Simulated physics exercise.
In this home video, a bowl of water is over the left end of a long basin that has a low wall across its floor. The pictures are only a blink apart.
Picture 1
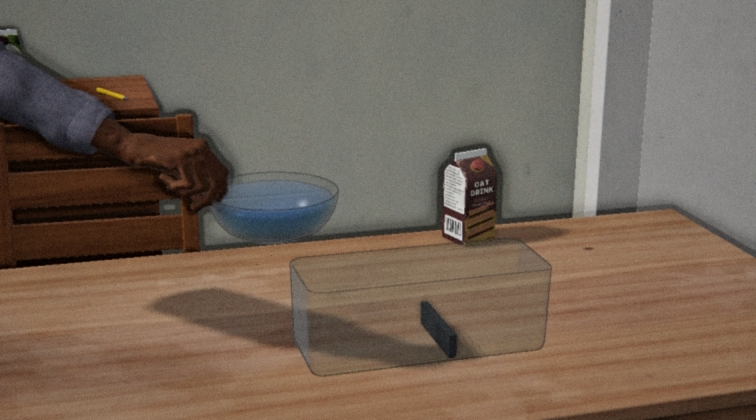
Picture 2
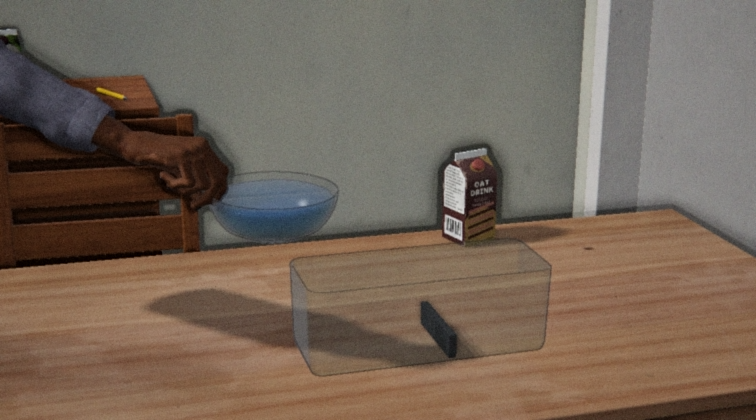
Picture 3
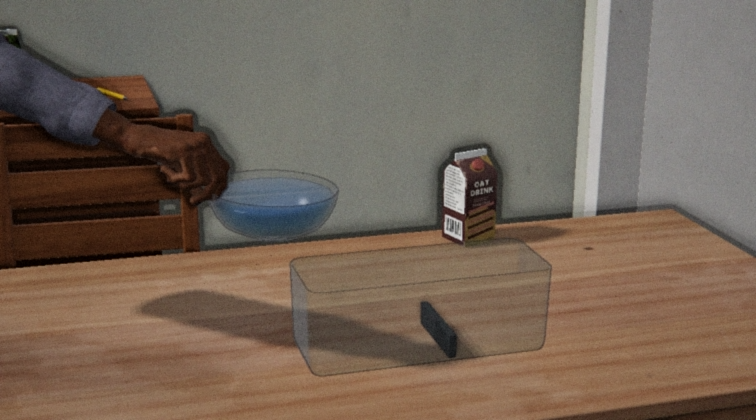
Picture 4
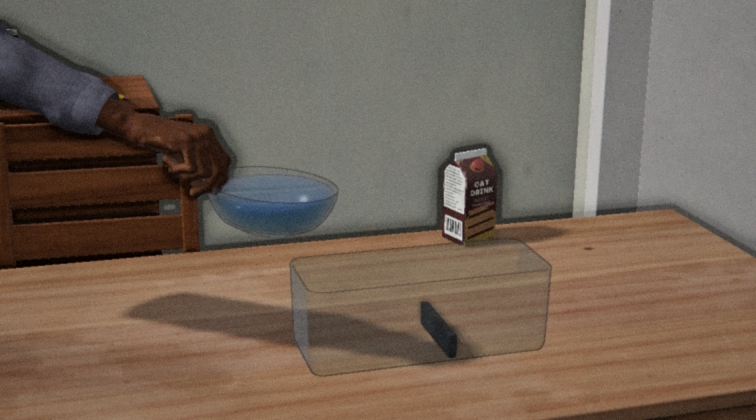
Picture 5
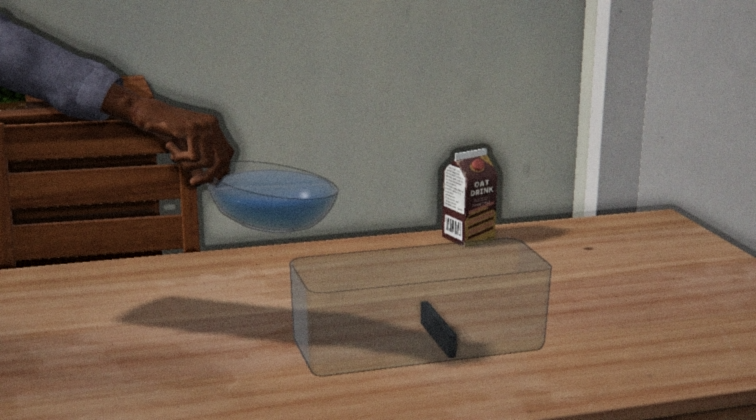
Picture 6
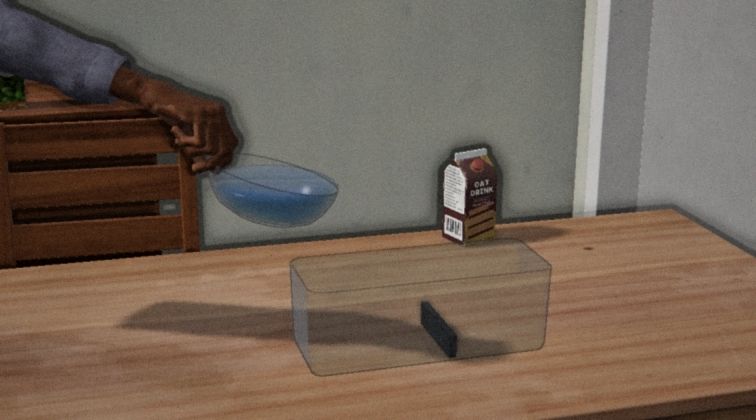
In the video, a hand holds a clear bowl of blue liquid above the left end of a transparent basin on a wooden table, then gradually raises the bowl's left side, tilting it slightly rightward beside a drink carton.
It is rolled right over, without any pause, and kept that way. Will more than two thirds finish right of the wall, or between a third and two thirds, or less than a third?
Right of the wall there will be less than a third.
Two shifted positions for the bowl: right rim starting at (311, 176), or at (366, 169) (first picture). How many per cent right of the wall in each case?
15 and 60 in a hundred.
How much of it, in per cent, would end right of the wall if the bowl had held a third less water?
Roughly 10 in a hundred.
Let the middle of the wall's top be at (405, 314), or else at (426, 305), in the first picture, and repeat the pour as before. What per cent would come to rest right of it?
Try 1: Some 75 %; try 2: 35 %.
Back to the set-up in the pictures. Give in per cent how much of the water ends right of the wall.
Some 25 parts in a hundred.
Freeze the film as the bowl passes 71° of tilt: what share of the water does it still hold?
My estimate is close to 25 percent remaining.
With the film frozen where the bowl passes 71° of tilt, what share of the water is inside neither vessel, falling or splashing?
About 50 per cent.
A moment on, the bowl is tipped part way and 27 per cent is still to pour, 20 is left of the wall and 0 right of it.
Next, the bowl is tipped right over and 0 per cent is still to pour, 76 is left of the wall and 16 right of it.
Then the bowl is tipped right over and 0 per cent is still to pour, 81 is left of the wall and 15 right of it.
Later the bowl is tipped right over and 0 per cent is still to pour, 74 is left of the wall and 23 right of it.
At rest 74 per cent lies left of the wall, 23 right of it and 4 outside.
